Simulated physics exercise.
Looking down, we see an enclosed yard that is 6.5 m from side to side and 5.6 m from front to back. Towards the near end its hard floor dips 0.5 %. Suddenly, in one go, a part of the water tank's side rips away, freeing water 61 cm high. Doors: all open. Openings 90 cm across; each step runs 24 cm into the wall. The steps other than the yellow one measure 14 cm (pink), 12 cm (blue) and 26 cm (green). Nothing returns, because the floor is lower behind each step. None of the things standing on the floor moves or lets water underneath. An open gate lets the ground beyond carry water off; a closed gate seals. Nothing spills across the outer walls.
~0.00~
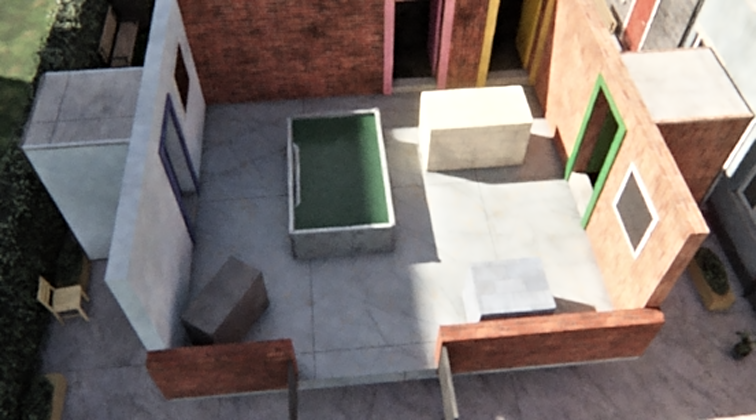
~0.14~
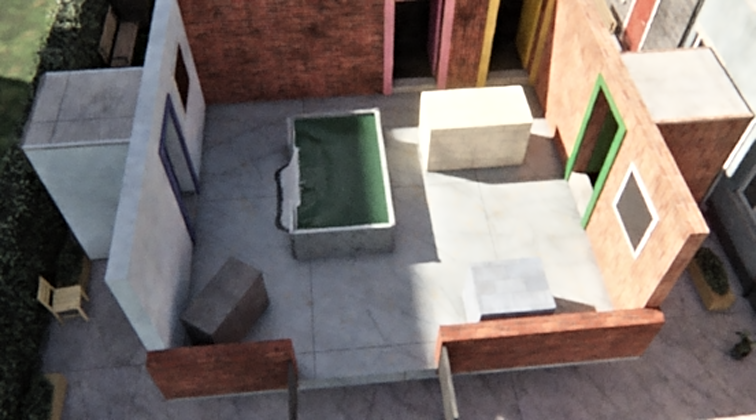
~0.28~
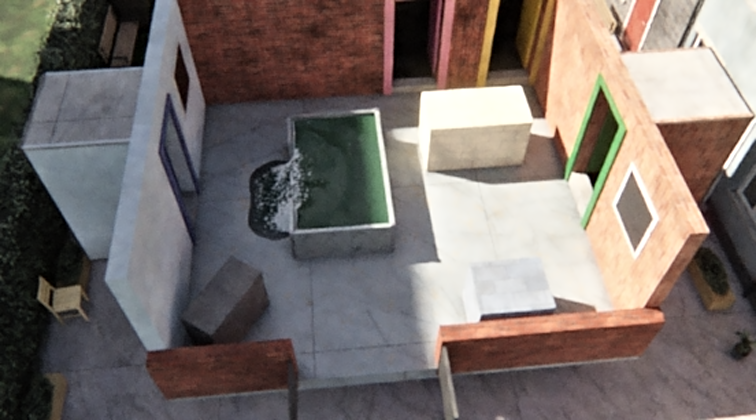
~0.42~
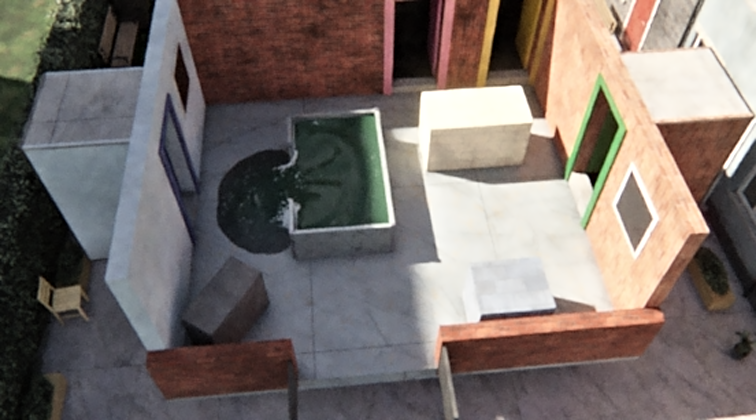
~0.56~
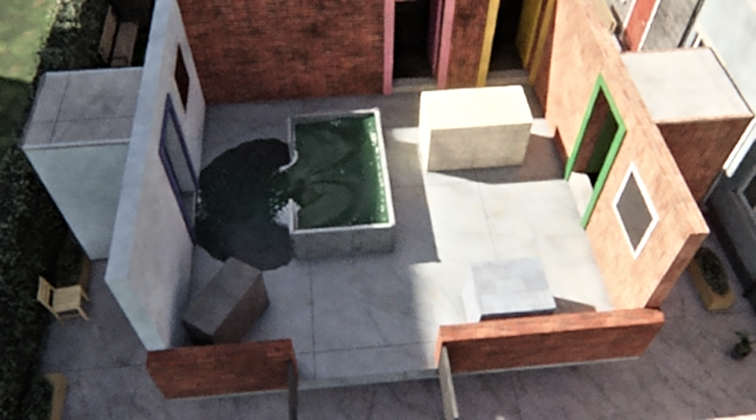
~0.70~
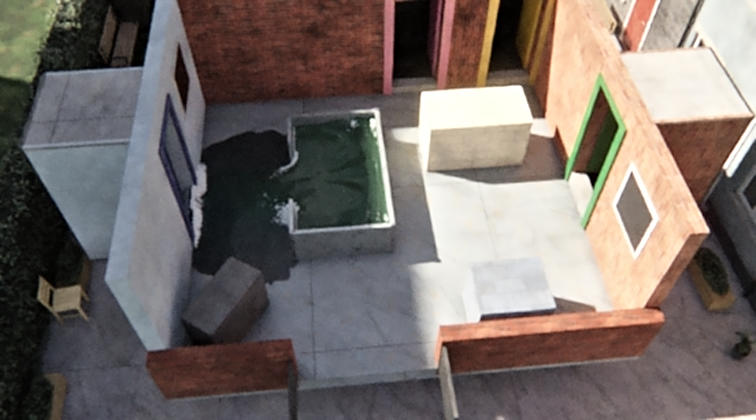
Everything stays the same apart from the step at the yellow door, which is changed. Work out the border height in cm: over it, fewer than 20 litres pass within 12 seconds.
Border at about 8 cm.
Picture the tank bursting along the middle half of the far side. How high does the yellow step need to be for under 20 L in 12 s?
The answer is some 13.0 cm.
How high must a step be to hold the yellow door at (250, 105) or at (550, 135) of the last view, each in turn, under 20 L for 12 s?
About 14.5 and 6.5 cm.
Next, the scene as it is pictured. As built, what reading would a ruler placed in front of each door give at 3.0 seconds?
Yellow door 0 cm, pink door 1 cm, blue door 23 cm, green door 0 cm.
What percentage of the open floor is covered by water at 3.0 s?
Approximately 35 % of it.
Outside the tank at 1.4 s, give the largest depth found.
About 38 cm.
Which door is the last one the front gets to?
The green one.
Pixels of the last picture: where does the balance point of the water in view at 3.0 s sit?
Roughly (282, 197).
After 1.4 s water covers 15 % of the floor, deepest (38 cm) near (197, 207); it has not reached the yellow door.
After 3.0 s water covers 35 % of the floor, deepest (30 cm) near (183, 375); it has not reached the yellow door.
After 12.0 s water covers 95 % of the floor, deepest (12 cm) near (591, 275); 9 cm at the yellow door, 0 litres in over its 19 cm step.
At the yellow door as built, the water arrived by 4.4 s and peaked near 12 cm at 7.2 s.
With a step of 7 cm, 33 litres would have come in within the 12 s; with 9 cm, 11 litres. So under 20 litres takes about 8 cm.
